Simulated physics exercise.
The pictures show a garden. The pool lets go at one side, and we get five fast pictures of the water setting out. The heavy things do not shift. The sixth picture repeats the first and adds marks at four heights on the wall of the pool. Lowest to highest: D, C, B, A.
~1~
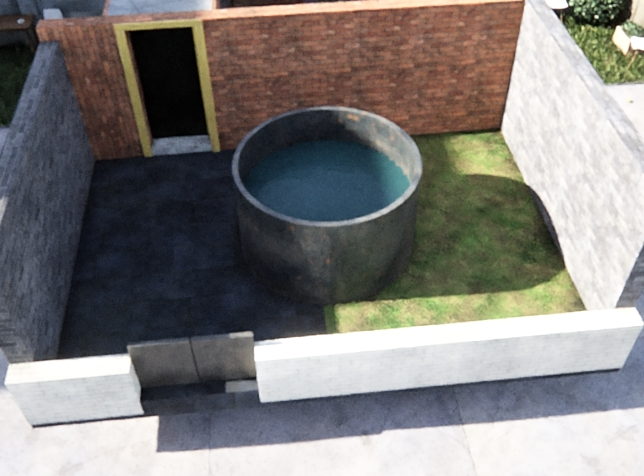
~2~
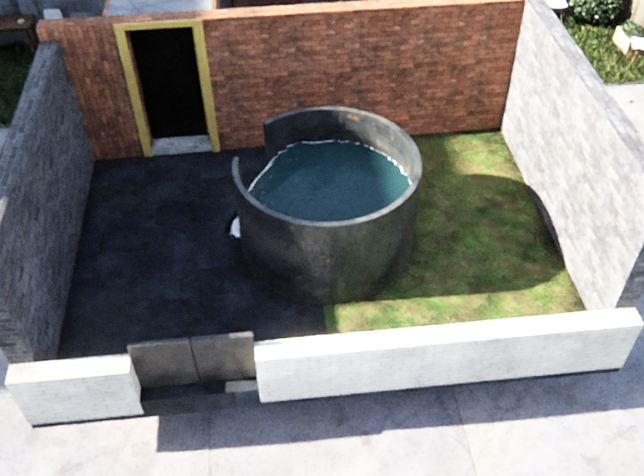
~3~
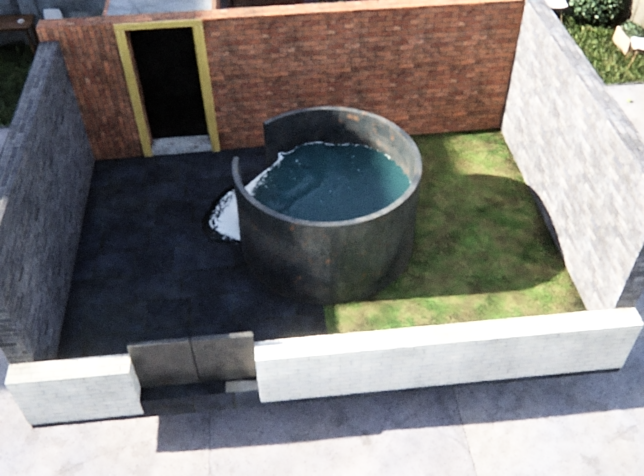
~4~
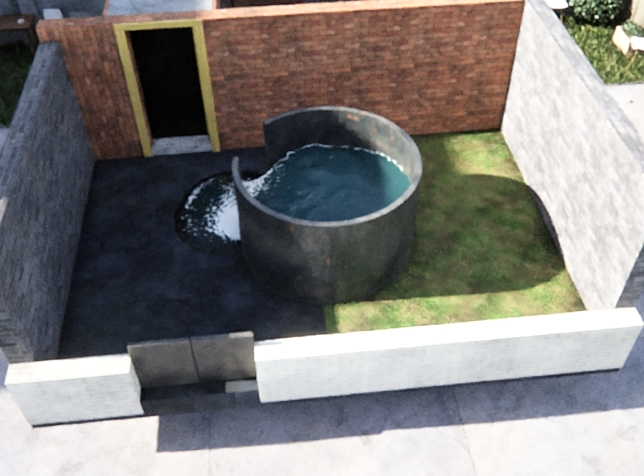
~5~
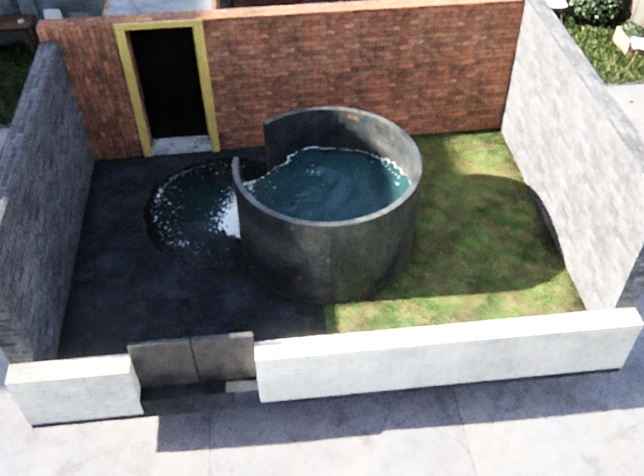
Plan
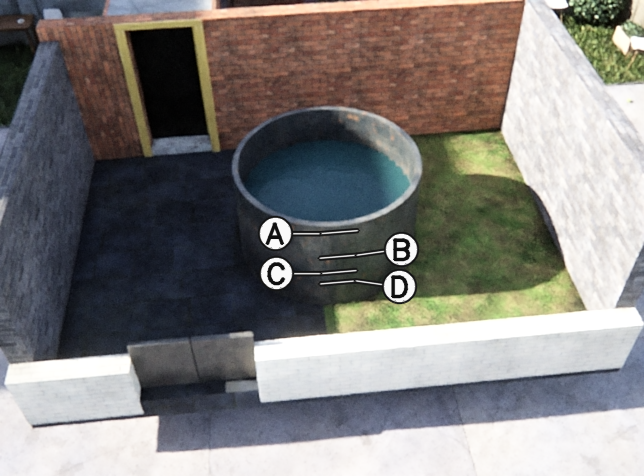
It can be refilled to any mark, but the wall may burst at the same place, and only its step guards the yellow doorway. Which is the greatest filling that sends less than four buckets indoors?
The limit is D.
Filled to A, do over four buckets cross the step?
Yes, that goes wrong.
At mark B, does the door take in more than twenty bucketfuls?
Yes, it does.
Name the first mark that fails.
C it is.
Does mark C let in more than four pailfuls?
Yes, it does.
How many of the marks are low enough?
One of them.
In white, A at (338, 232); B at (338, 256); C at (338, 272); D at (338, 282); from the bottom up D, C, B, A.
With A, dozens of bucketfuls pour in.
With B, dozens of bucketfuls pour in.
With C, about 10 bucketfuls get in.
With D, a bucket or two gets in.
